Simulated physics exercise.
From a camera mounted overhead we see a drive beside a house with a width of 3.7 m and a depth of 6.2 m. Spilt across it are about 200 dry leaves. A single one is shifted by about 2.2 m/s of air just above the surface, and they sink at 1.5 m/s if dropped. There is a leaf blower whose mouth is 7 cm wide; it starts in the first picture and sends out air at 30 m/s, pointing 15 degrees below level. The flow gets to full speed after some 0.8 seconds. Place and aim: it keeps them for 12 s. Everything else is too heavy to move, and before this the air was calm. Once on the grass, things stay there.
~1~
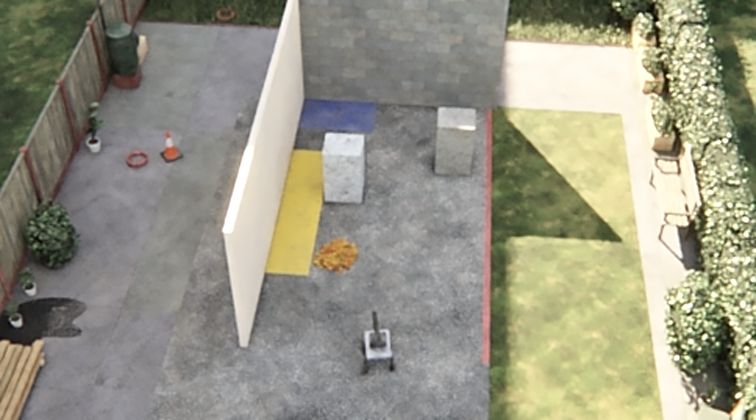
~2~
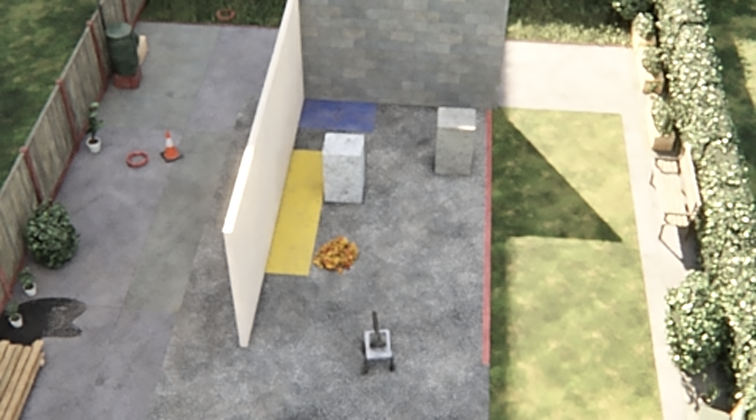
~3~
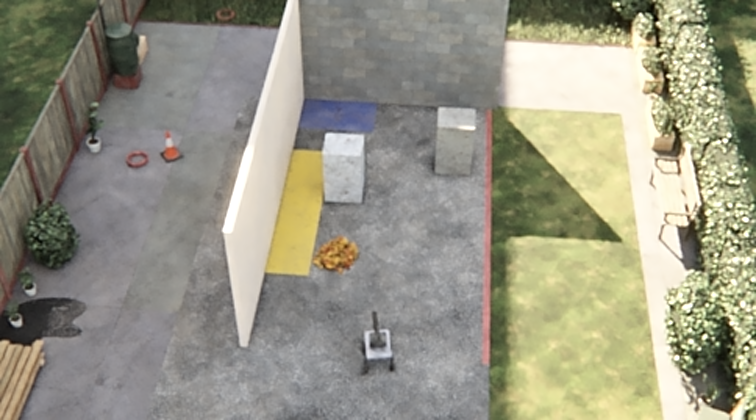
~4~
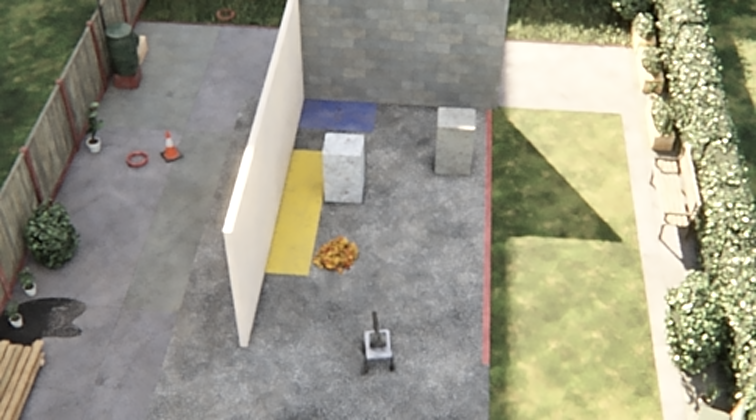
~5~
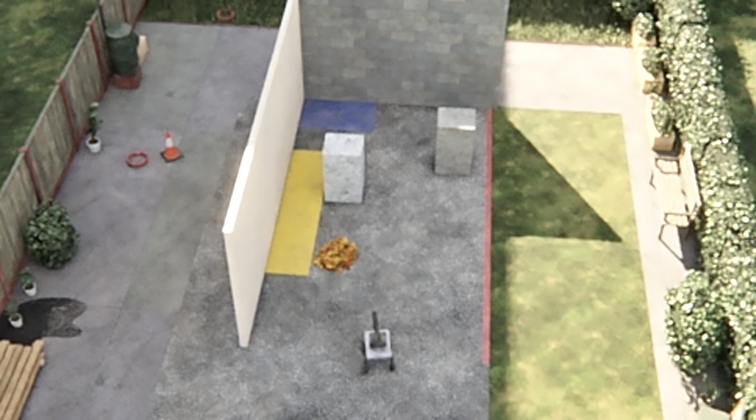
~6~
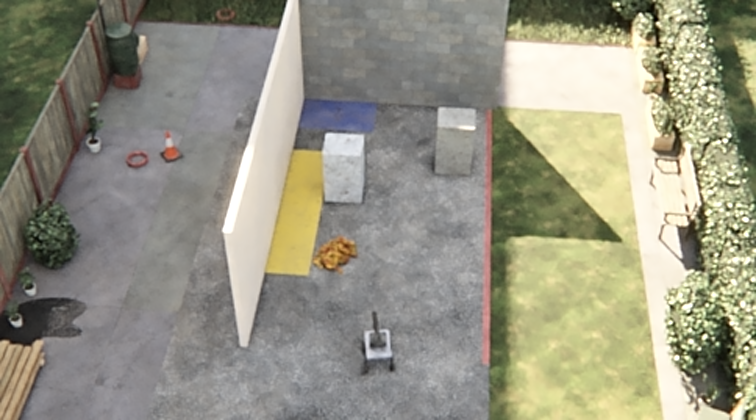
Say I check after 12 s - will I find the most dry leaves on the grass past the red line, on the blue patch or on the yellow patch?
You will find most at the yellow one.
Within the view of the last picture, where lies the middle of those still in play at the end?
The middle sits near pixel (304, 198).
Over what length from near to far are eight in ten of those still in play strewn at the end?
That comes to close to 1.6 m, I reckon.
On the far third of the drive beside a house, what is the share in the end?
About 4 percent.
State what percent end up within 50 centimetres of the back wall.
Share: Around 0 percent.
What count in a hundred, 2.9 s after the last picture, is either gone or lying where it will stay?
It comes out at some 15 %.
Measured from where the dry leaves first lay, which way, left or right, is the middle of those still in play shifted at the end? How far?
Net drift goes to the left side, close to 0.8 m.
Then, 1.5 s after the last picture, 59 % are on the yellow patch, 0 % on the grass past the red line and 0 % on the blue patch; the middle of those still in play is near (316, 208); 8 % have settled or left.
Then, 2.9 s after the last picture, 74 % are on the yellow patch, 0 % on the grass past the red line and 0 % on the blue patch; the middle of those still in play is near (314, 203); 16 % have settled or left.
Then, 5.7 s after the last picture, 80 % are on the yellow patch, 0 % on the grass past the red line and 0 % on the blue patch; the middle of those still in play is near (308, 198); 32 % have settled or left.
Then, 11.1 s after the last picture, at the end, 87 % are on the yellow patch, 0 % on the grass past the red line and 0 % on the blue patch; the middle of those still in play is near (304, 198).
